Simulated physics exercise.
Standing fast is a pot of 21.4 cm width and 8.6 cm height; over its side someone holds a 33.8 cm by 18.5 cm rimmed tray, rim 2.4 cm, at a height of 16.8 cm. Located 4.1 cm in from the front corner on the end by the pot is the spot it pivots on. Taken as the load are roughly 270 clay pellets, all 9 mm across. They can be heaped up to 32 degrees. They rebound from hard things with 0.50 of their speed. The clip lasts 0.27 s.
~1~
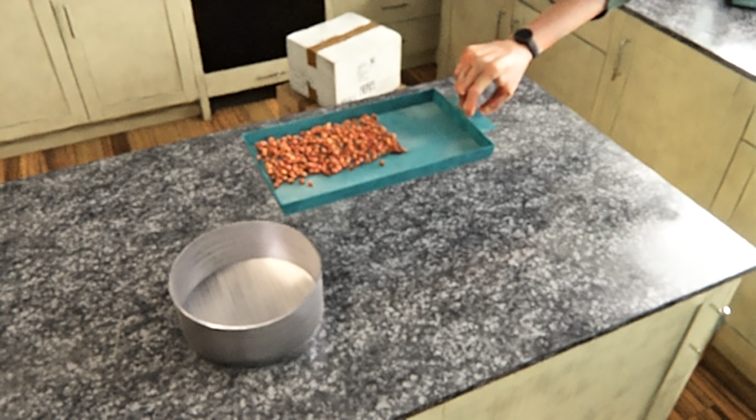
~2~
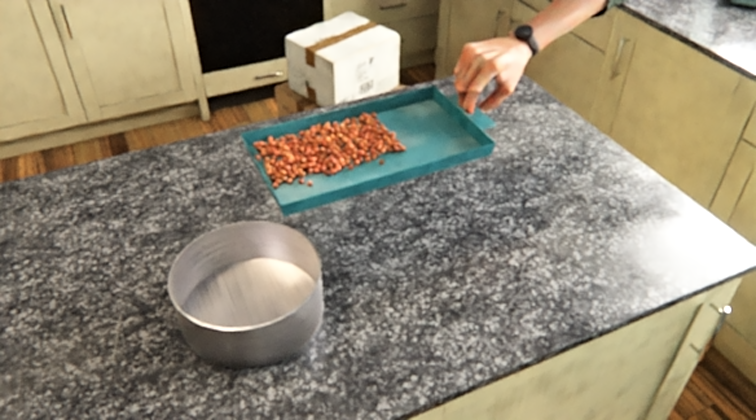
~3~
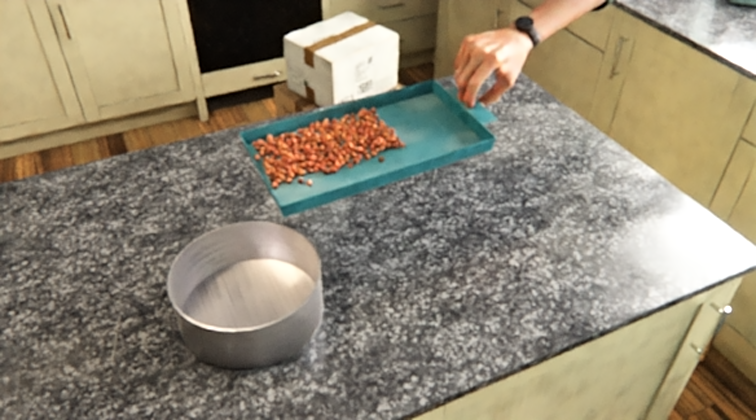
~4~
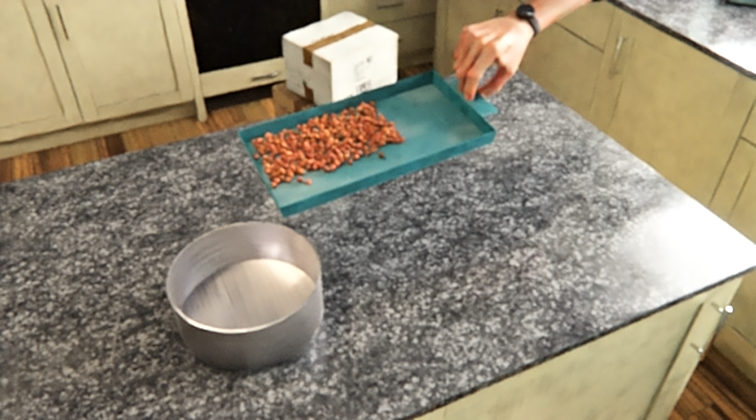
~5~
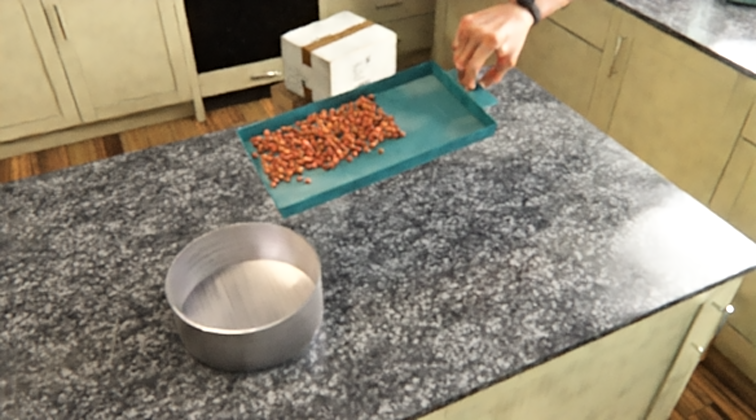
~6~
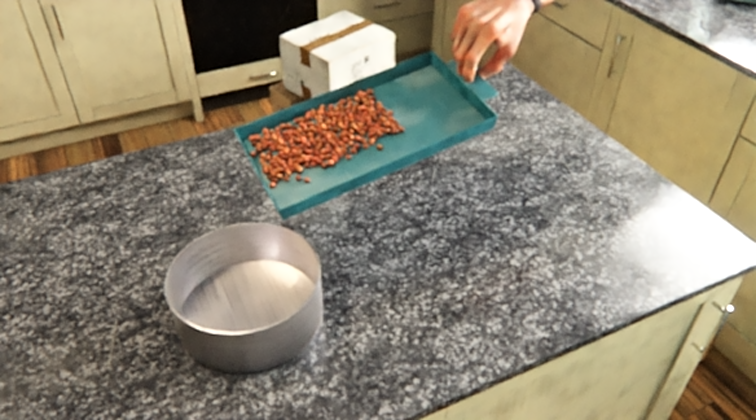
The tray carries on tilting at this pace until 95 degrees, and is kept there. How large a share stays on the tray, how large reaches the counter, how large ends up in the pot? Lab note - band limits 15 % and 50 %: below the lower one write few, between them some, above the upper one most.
Tray = few; counter = few; pot = most.
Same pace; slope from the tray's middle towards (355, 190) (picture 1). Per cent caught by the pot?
Roughly 80 per cent.
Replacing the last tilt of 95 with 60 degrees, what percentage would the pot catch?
Near 0 %, then.
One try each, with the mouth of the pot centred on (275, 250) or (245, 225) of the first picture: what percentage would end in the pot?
I'd say some 95 per cent for the first and some 70 per cent for the second.
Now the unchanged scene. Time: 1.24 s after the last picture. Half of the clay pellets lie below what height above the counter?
Roughly 24 centimetres.
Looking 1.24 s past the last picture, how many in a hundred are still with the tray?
Value: About 100%.
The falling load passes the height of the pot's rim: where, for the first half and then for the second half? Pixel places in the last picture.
Early: About (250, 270); late: About (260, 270).
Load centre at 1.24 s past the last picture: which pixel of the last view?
Approximately (270, 157) in the final picture.
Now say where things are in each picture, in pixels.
The first frame shows tray tilt 0 degrees, front corners at (283, 203) and (492, 144); middle of the pieces at (328, 147); pot at (246, 270).
The second frame shows tray tilt 1 degrees, front corners at (283, 203) and (492, 142); middle of the pieces at (327, 146).
The third frame shows tray tilt 3 degrees, front corners at (282, 204) and (493, 137); middle of the pieces at (326, 144).
The fourth frame shows tray tilt 5 degrees, front corners at (281, 205) and (494, 130), lowest corner left front; middle of the pieces at (325, 141).
The fifth frame shows tray tilt 8 degrees, front corners at (281, 207) and (494, 123), lowest corner left front; middle of the pieces at (324, 137).
The sixth frame shows tray tilt 11 degrees, front corners at (280, 208) and (494, 115), lowest corner left front; middle of the pieces at (323, 134); pot at (244, 273).
Then, 0.74 s after the last picture, tilt 50 degrees; the tray holds 100 %, the pot 0 %.
Then, 1.24 s after the last picture, tilt 76 degrees; the tray holds 100 %, the pot 0 %.
Then, 1.81 s after the last picture, tilt 95 degrees; the tray holds 10 %, the pot 85 %.
In the end, tray 0 %, counter 0 %, pot 100 %.
